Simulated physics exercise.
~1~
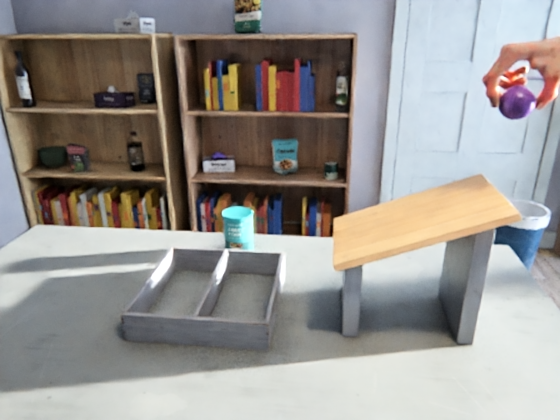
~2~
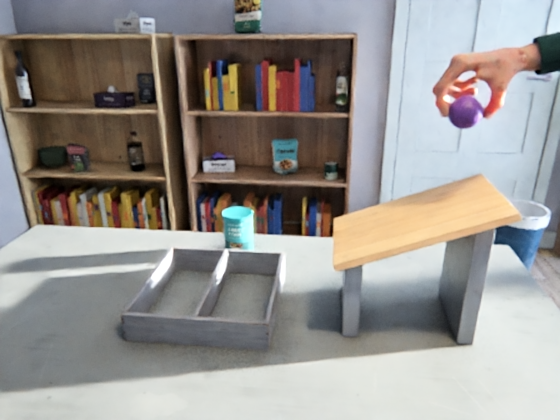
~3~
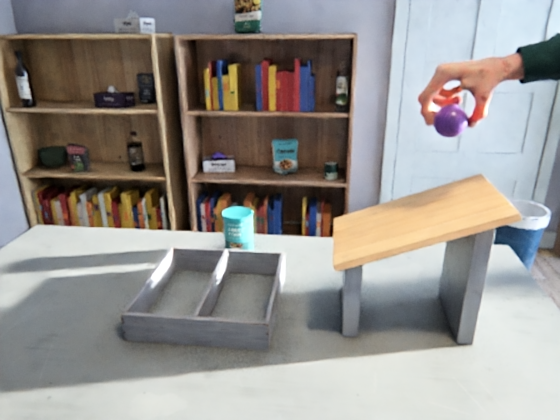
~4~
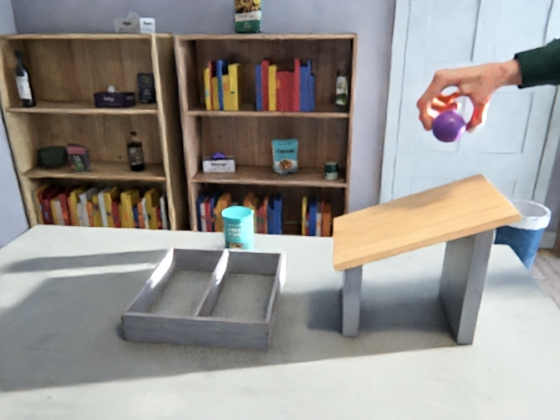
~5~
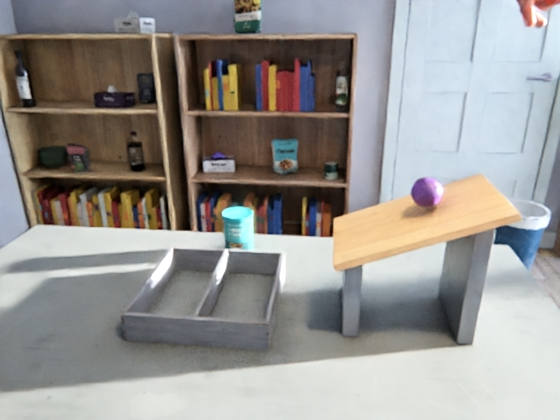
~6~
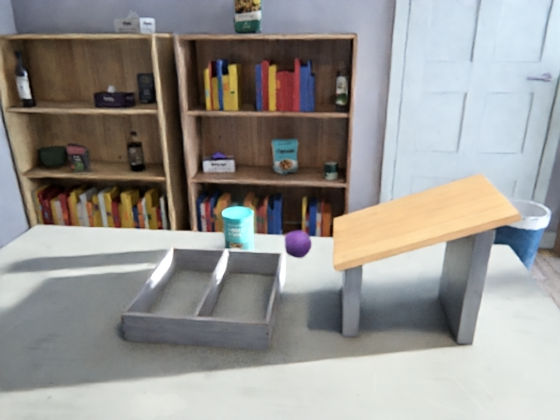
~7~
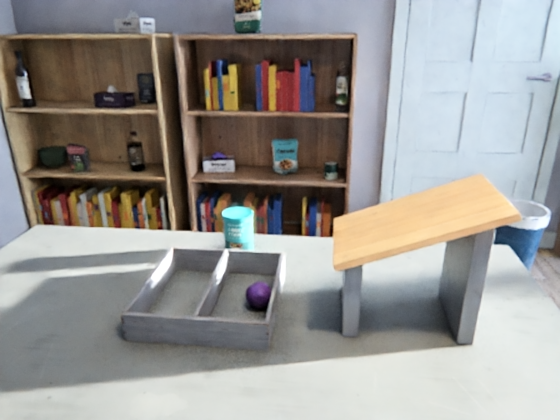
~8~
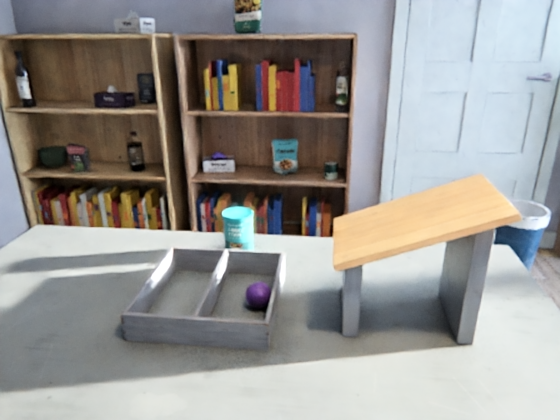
On a sunlit tabletop, a hand releasing a purple onion onto a sloping board, the onion moving left into the tray's nearer bay.
